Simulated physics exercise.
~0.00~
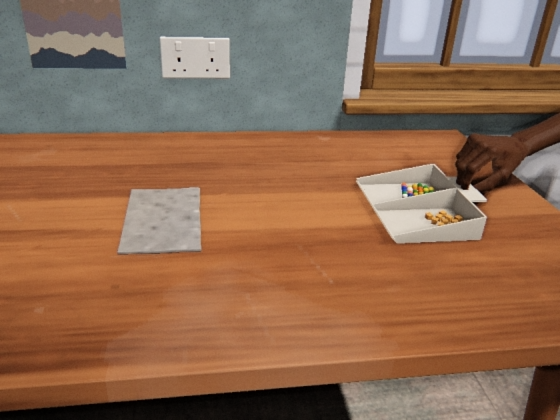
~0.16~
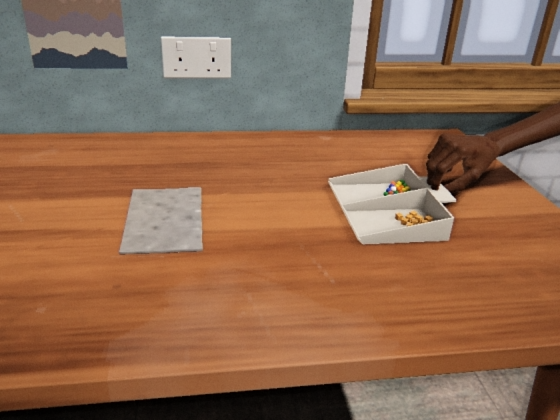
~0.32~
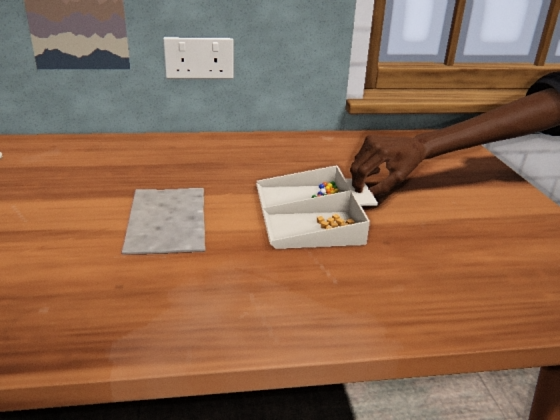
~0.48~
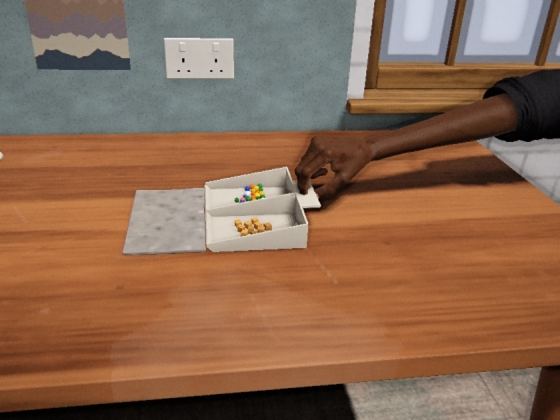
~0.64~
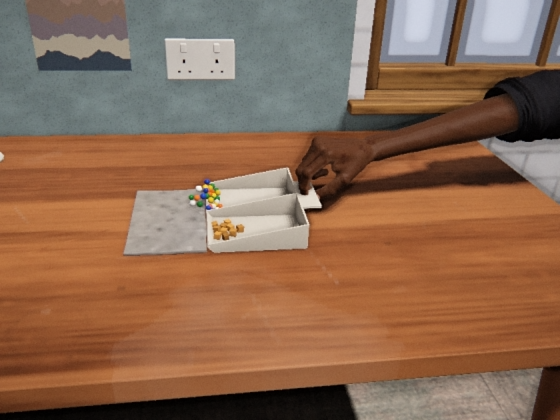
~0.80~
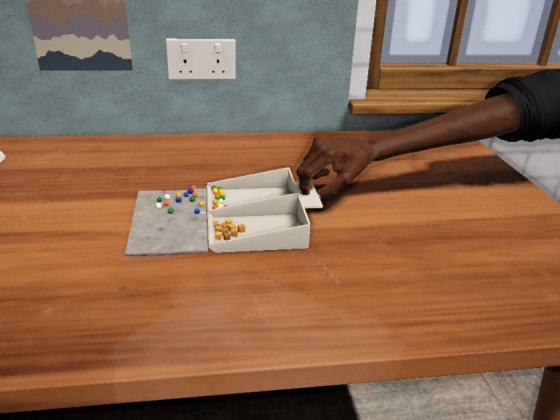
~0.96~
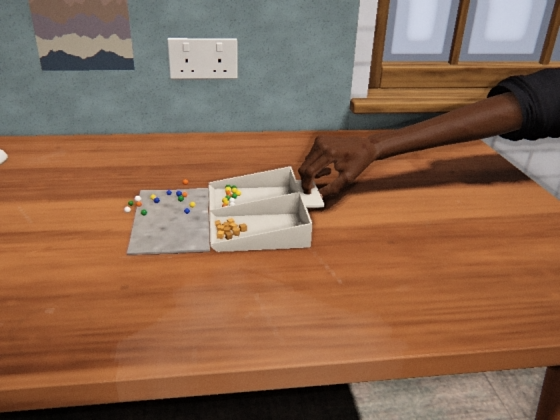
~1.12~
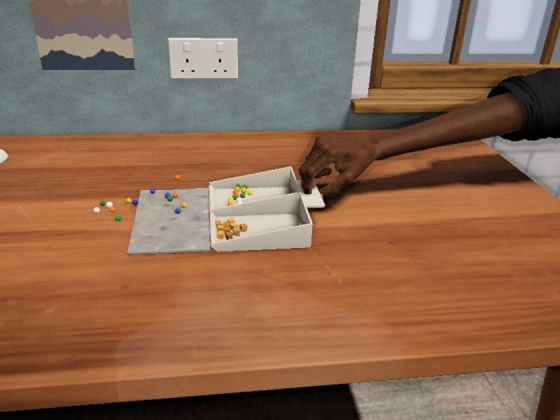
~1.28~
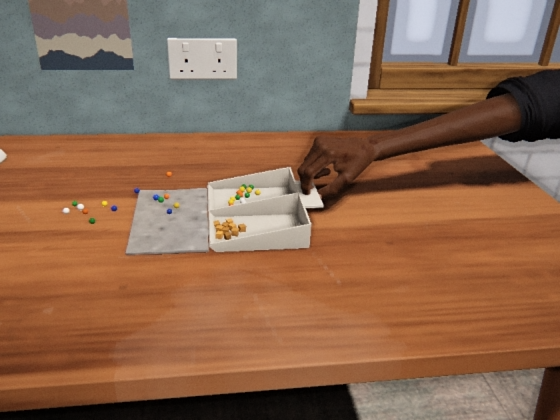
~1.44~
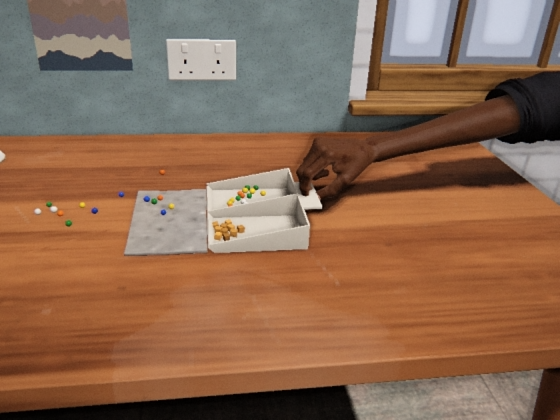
A pale two-part tray, pushed by a hand from the right, slides left along a wooden table towards a flat grey slab, seen from slightly above and in front. Small multicoloured balls sit in its far section and orange-tan pieces in its near one, with a teal wall, a socket and a window behind. The tray stops against the slab, and both lots shift towards its front rim. The near pieces gather there and stay inside. About half the coloured balls spill over, scattering across the slab and rolling left onto the table, while the rest remain in the tray.
